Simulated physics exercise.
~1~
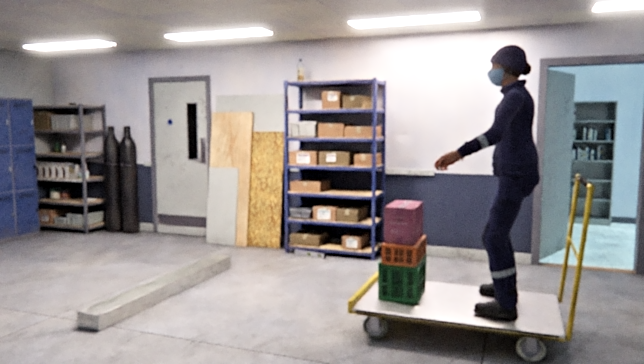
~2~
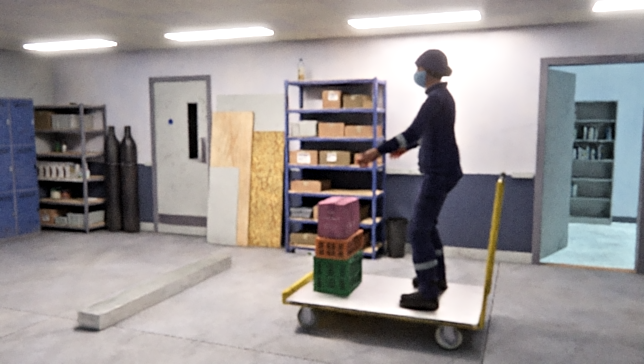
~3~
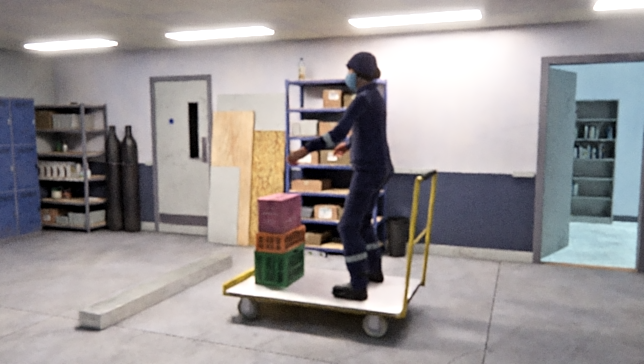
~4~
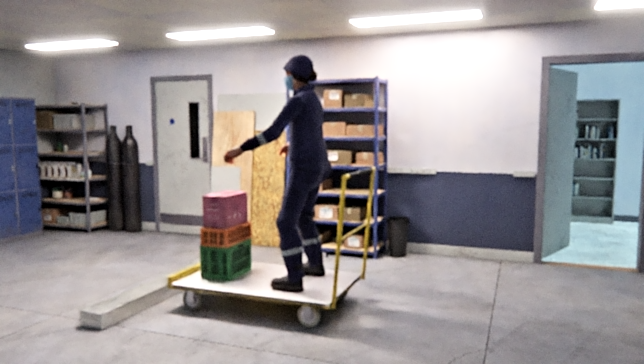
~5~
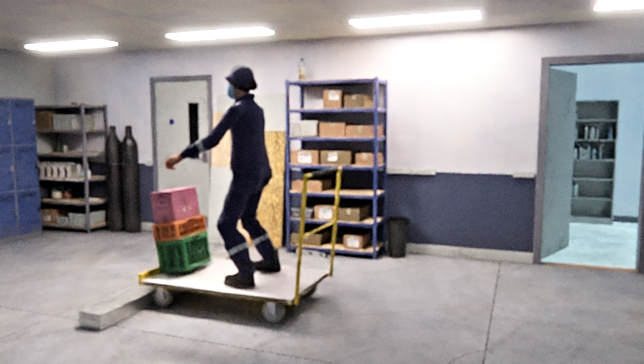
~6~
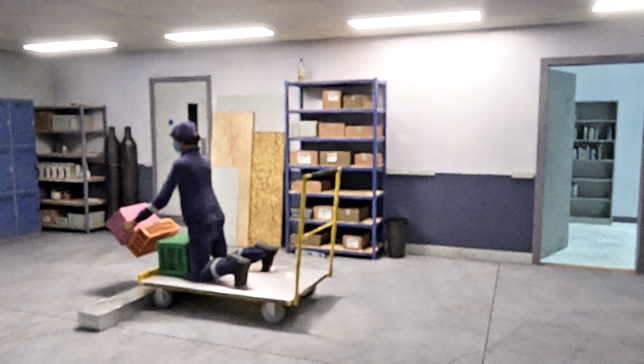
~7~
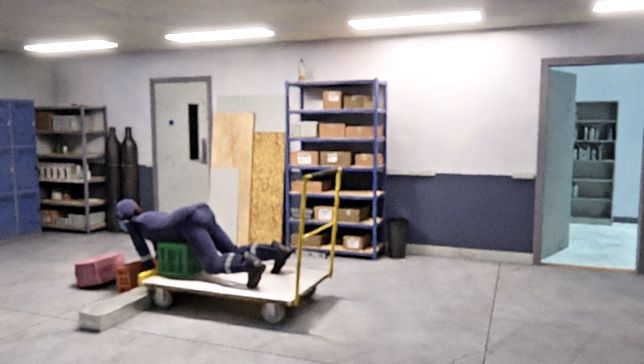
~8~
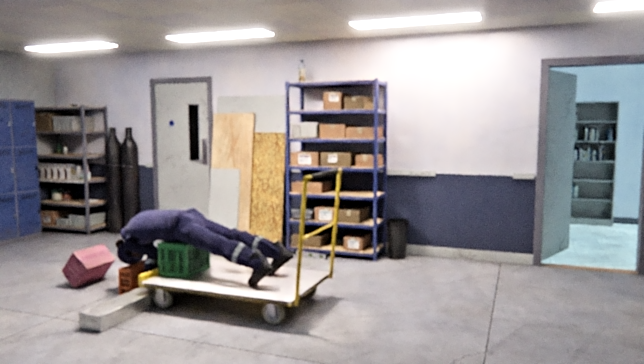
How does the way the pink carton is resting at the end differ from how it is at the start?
At the start the pink carton sits upright on top of the stack on the cart. By the end it is upside down on the floor, past the front of the cart.
